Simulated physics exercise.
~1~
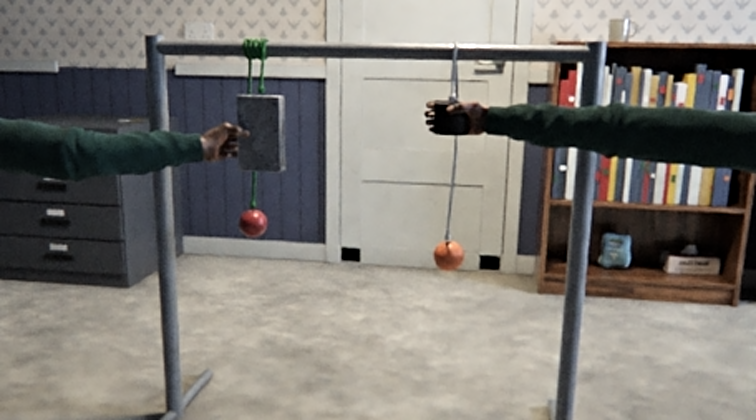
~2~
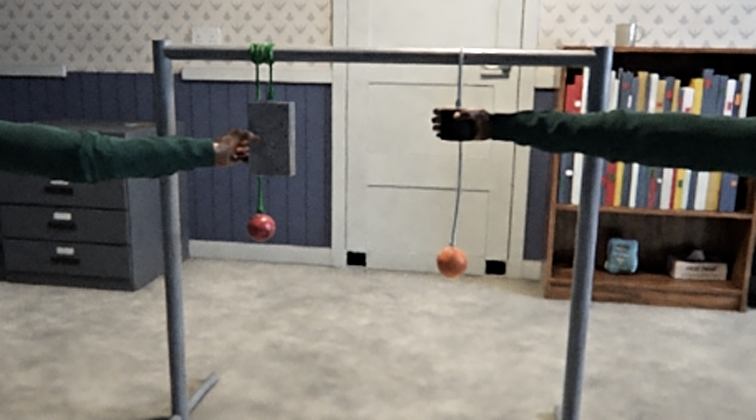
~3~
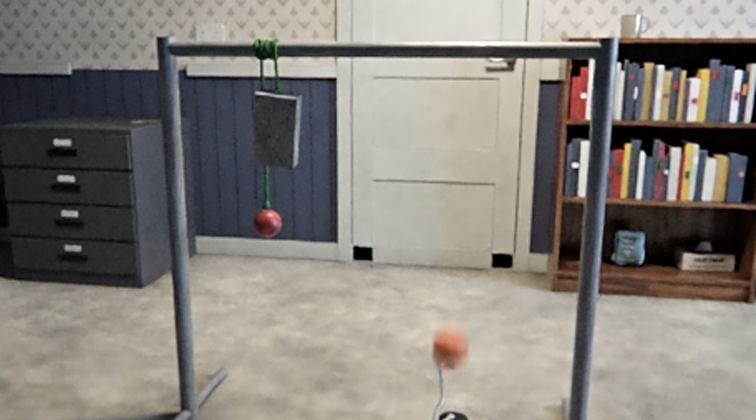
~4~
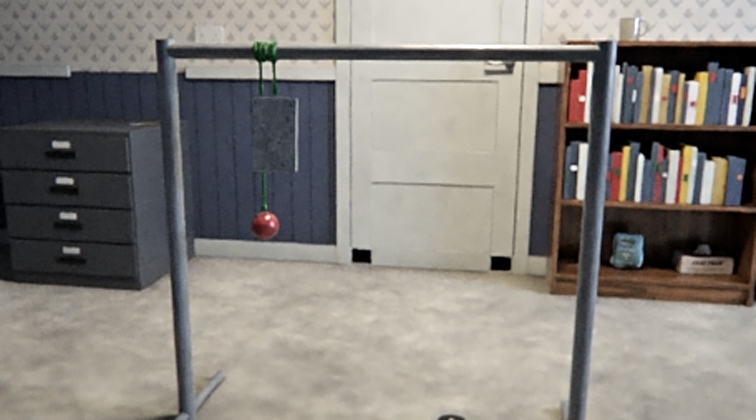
The video shows two hands gripping a gray block on green rope and a dark object on a gray cord, with a red and an orange ball below. Both let go; the block stays hanging with the red ball, while the dark object and orange ball drop, the object ending on the floor.
